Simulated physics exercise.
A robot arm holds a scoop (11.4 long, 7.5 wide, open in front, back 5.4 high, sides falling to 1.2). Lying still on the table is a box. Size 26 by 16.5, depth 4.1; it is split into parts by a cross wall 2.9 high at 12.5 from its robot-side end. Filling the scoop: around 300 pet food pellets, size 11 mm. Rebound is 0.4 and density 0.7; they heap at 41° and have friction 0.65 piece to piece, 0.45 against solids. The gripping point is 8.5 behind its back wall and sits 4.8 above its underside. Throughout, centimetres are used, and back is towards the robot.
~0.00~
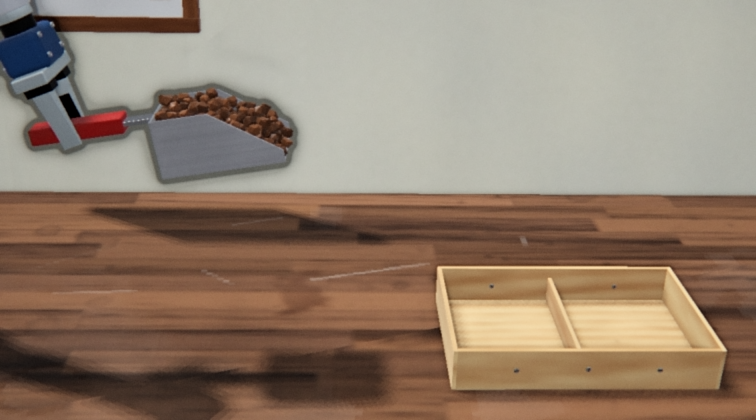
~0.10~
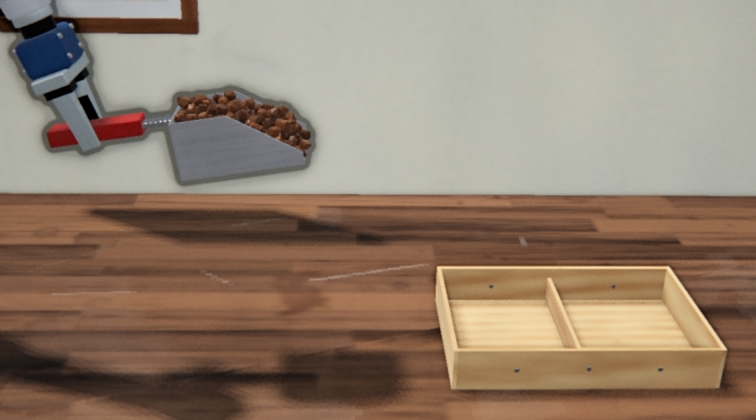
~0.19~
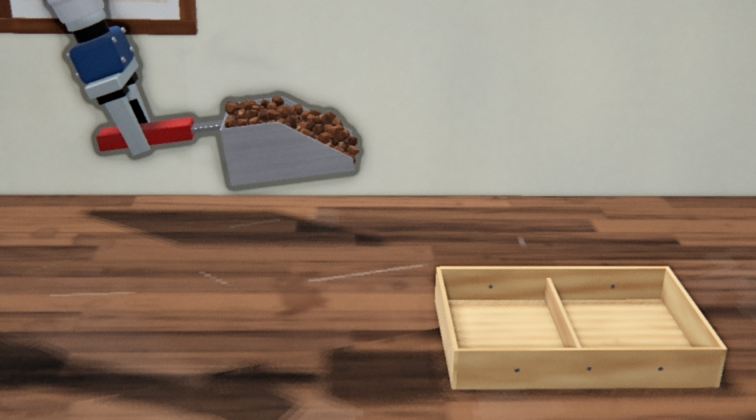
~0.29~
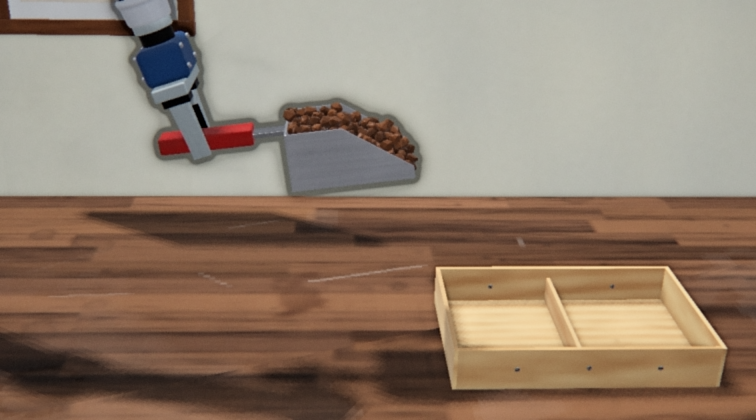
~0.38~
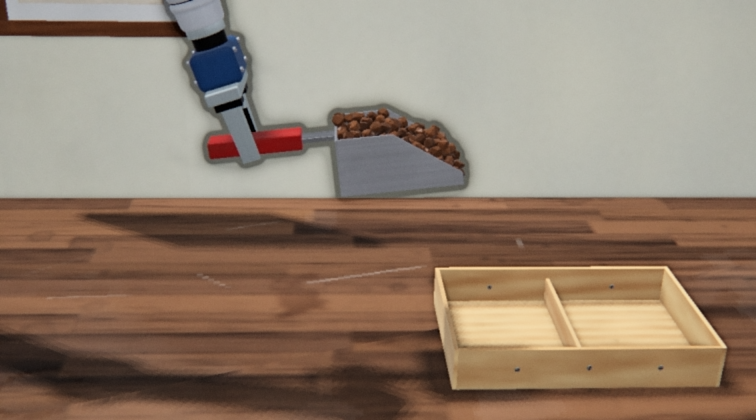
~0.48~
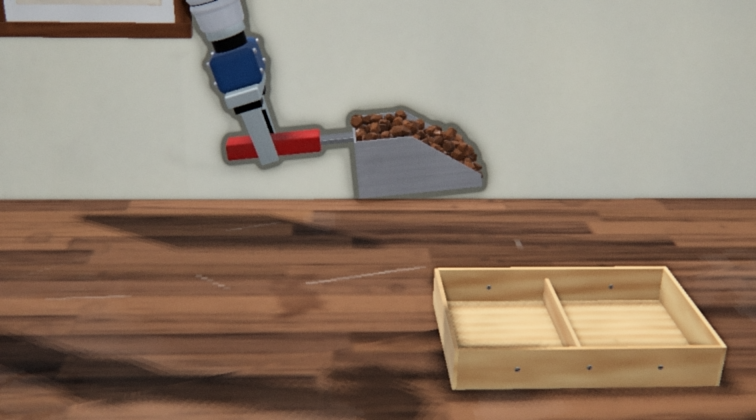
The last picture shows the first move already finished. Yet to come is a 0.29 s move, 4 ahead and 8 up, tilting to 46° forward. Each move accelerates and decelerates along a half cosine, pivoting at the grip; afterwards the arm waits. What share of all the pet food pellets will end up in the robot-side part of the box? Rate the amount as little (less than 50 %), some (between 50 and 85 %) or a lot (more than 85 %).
Some - between 50 and 85 %.
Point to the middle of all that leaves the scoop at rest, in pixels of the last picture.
I'd point to somewhere near (473, 334).
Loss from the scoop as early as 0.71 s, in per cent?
About 15 per cent so far.
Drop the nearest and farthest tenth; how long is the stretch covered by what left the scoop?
Some 14 cm long.
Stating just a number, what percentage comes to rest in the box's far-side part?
I'd put it at roughly 0 per cent.
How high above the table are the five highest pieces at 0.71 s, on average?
Height: Around 22 cm.
After 0.60 s, tilted 12° forward, highest piece 24 above the table; 305 on the scoop.
After 0.71 s, tilted 41° forward, highest piece 23 above the table; 254 on the scoop, 14 in the robot-side part, 37 in flight or on a rim.
After 0.97 s, tilted 46° forward, highest piece 16 above the table; 151 in the robot-side part, 69 on the table or floor, 29 on the scoop, 56 in flight or on a rim.
After 2.02 s, tilted 46° forward, highest piece 5 above the table; 220 in the robot-side part, 85 on the table or floor.
At rest, 220 in the robot-side part, 85 on the table or floor. That is 72 % in the robot-side part of the box.
